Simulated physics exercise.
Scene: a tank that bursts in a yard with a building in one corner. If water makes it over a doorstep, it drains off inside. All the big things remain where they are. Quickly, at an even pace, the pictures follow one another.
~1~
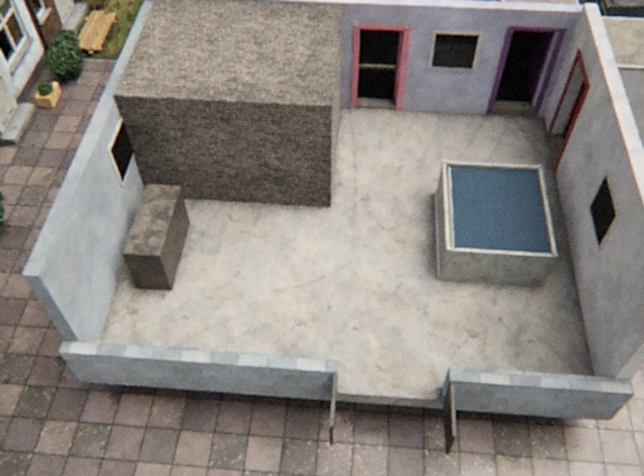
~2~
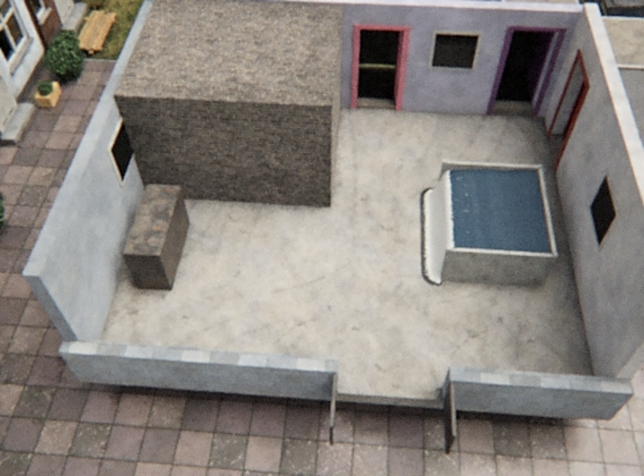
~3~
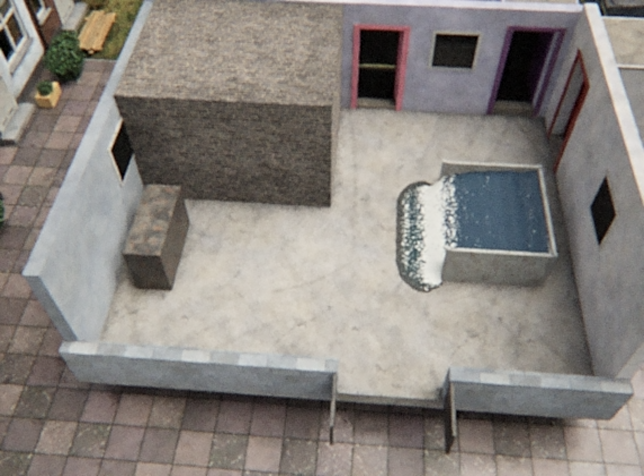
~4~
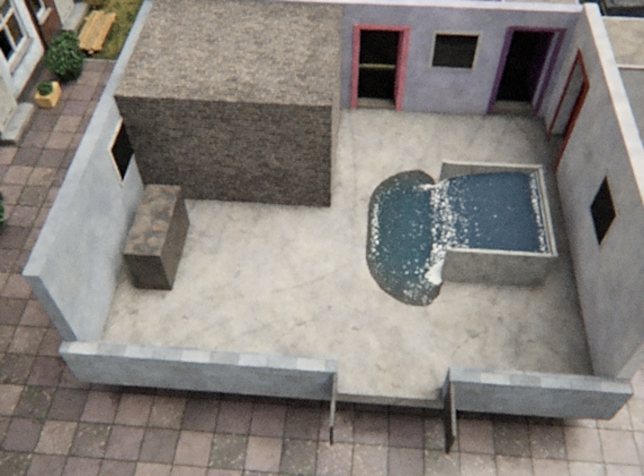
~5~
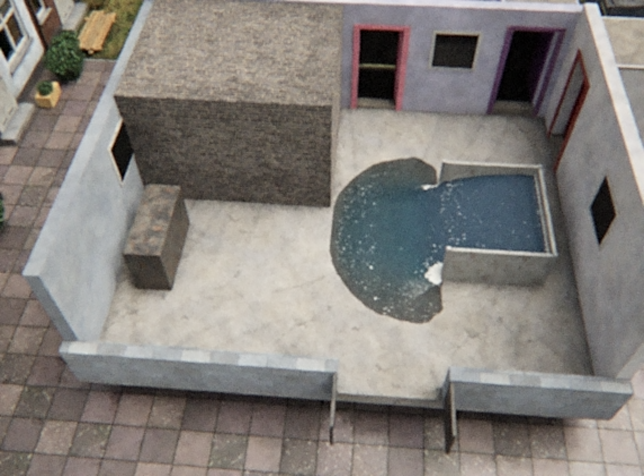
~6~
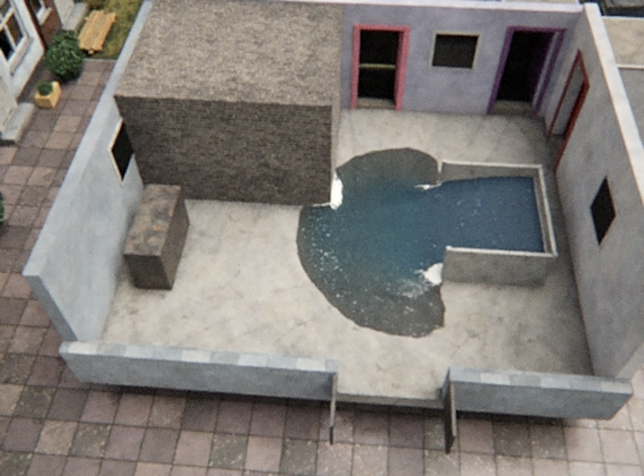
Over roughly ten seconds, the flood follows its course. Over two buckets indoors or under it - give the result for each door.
In the end the red door will respect the limit; the purple door will respect the limit; the pink door will break the limit.
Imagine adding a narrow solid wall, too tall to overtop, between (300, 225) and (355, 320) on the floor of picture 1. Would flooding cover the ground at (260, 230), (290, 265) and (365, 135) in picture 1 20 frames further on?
The first is inundated, the second still bare and the third inundated.
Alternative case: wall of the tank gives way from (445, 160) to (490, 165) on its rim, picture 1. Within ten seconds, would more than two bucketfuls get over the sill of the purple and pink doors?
The purple tops the mark and the pink tops the mark.
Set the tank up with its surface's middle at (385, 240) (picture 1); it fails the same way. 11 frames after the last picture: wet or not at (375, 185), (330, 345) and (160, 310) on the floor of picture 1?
I'd say still dry for the first, still dry for the second and swamped for the third.
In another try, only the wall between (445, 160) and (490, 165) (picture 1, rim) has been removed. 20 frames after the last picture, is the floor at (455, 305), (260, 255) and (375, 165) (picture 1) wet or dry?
Untouched, untouched, soaked.
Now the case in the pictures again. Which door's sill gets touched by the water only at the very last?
My answer is the door marked red.
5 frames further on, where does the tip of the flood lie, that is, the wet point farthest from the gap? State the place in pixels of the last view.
The farthest wet spot is near (164, 201).
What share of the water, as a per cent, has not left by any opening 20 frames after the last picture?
About 96 per cent.
A moment on, water covers 45 % of the floor; the red door not reached, the purple door not reached, the pink door not reached.
Next, water covers 55 % of the floor; the red door not reached, the purple door not reached, the pink door under two buckets in.
Then, water covers 65 % of the floor; the red door not reached, the purple door wet at the sill, nothing in, the pink door far over two buckets in.
Later, water covers 80 % of the floor; the red door wet at the sill, nothing in, the purple door wet at the sill, nothing in, the pink door far over two buckets in.
In the end, water covers 100 % of the floor; the red door wet at the sill, nothing in, the purple door wet at the sill, nothing in, the pink door far over two buckets in.
